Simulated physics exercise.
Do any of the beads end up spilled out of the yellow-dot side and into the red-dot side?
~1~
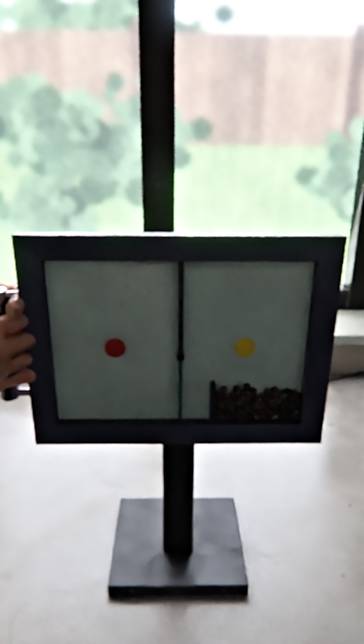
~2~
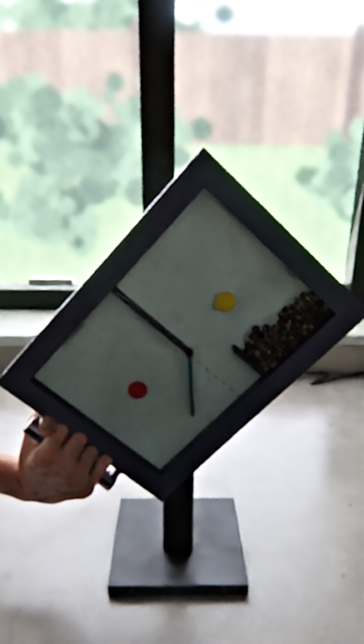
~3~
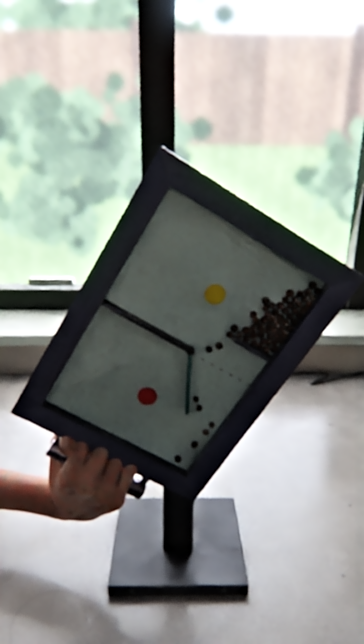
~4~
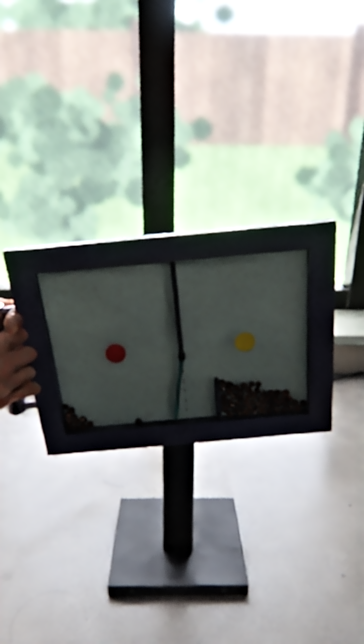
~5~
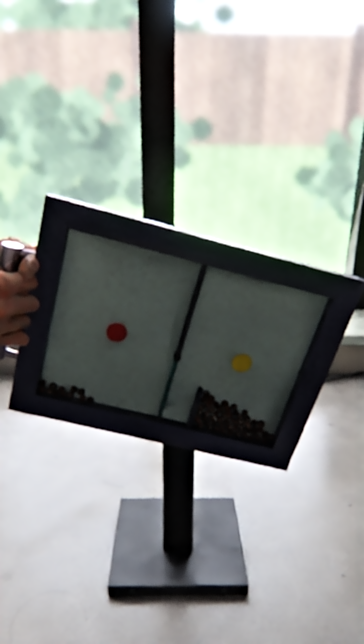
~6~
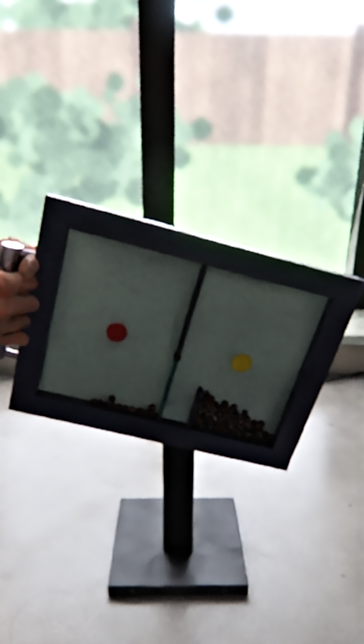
Yes, a small share of the beads ends up on the red-dot side, lying along the bottom near the divider. Most of them are still heaped on the yellow-dot side.
